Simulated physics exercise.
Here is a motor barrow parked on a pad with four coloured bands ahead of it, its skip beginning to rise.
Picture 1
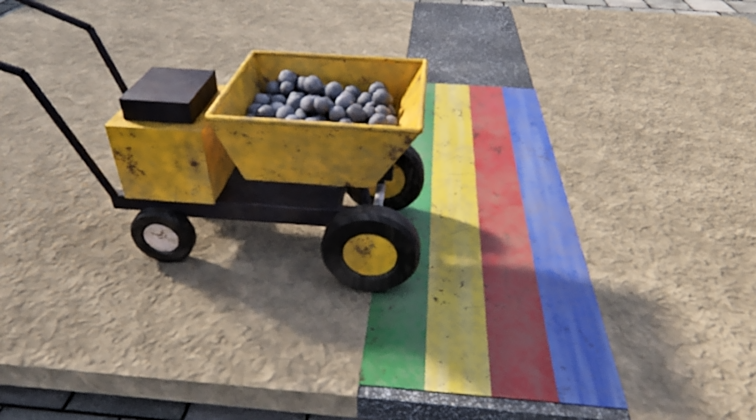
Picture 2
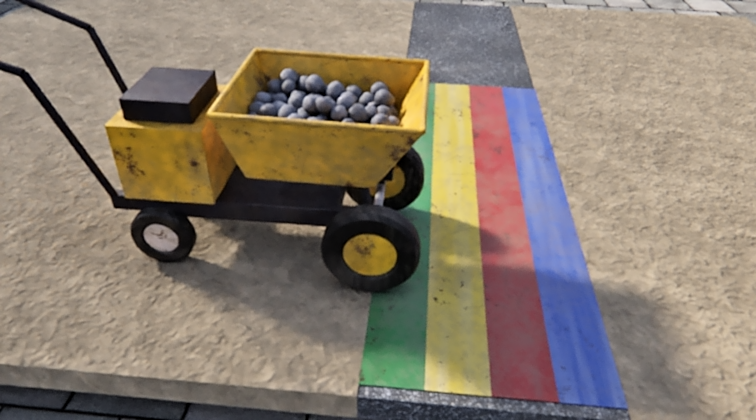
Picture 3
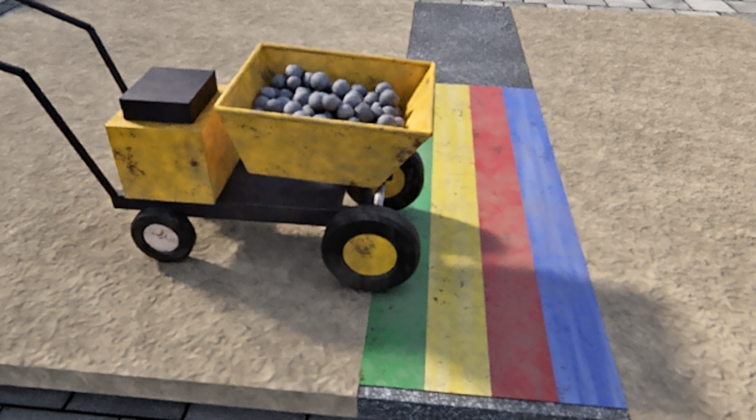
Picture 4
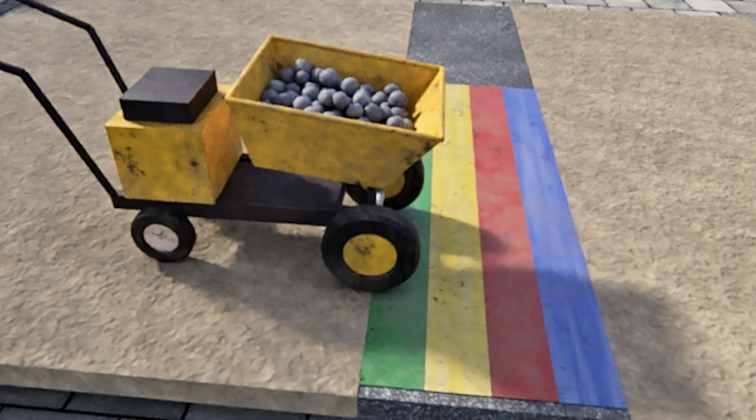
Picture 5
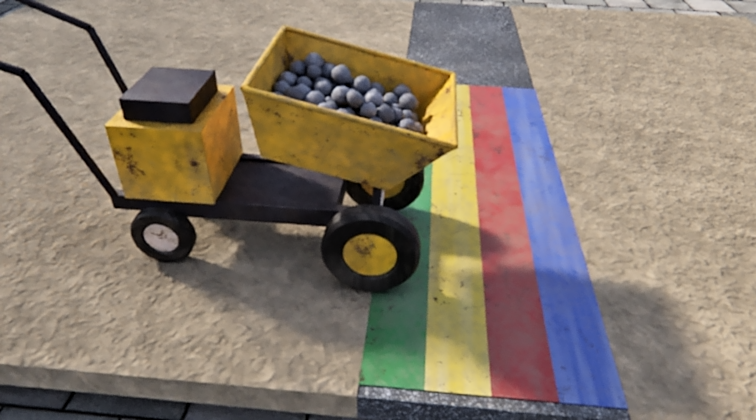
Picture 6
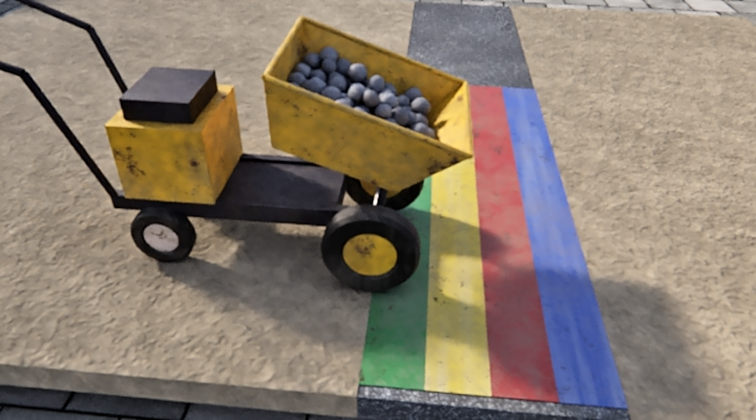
The clip opens on a yellow and black motor barrow, its skip level and loaded with round grey cobbles, beside green, yellow, red and blue bands. The skip's rear gradually rises and its lip shifts right and dips, until it is clearly tilted, the cobbles still inside and the wheels unmoving.
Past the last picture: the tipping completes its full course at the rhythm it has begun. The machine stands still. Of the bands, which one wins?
The blue band wins.
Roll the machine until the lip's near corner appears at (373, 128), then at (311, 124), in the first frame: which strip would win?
First: The red one; second: The strip in yellow.
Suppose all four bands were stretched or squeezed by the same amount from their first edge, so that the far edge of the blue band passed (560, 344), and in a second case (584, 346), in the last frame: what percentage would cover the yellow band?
Roughly 0 % and 0 %.
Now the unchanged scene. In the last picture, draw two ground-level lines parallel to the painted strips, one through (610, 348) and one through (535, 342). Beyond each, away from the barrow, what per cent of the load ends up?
In order, some 20 % then some 60 %.
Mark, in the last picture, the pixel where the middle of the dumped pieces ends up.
Around (552, 252), give or take.
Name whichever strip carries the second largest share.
Ranked second: That red strip.
Just after the last frame, skip tipped steeply; every one in the skip.
A moment on, skip tipped right over; almost all in the skip; just a few over the red strip; about a tenth over the blue strip.
Further on, skip tipped right over; roughly a third in the skip; about a tenth over the red strip; roughly a third over the blue strip; about a tenth off the paint.
When it is over, skip tipped right over; roughly a quarter in the skip; not one over the green strip; not one over the yellow strip; roughly a quarter over the red strip; roughly a third over the blue strip; roughly a quarter off the paint.
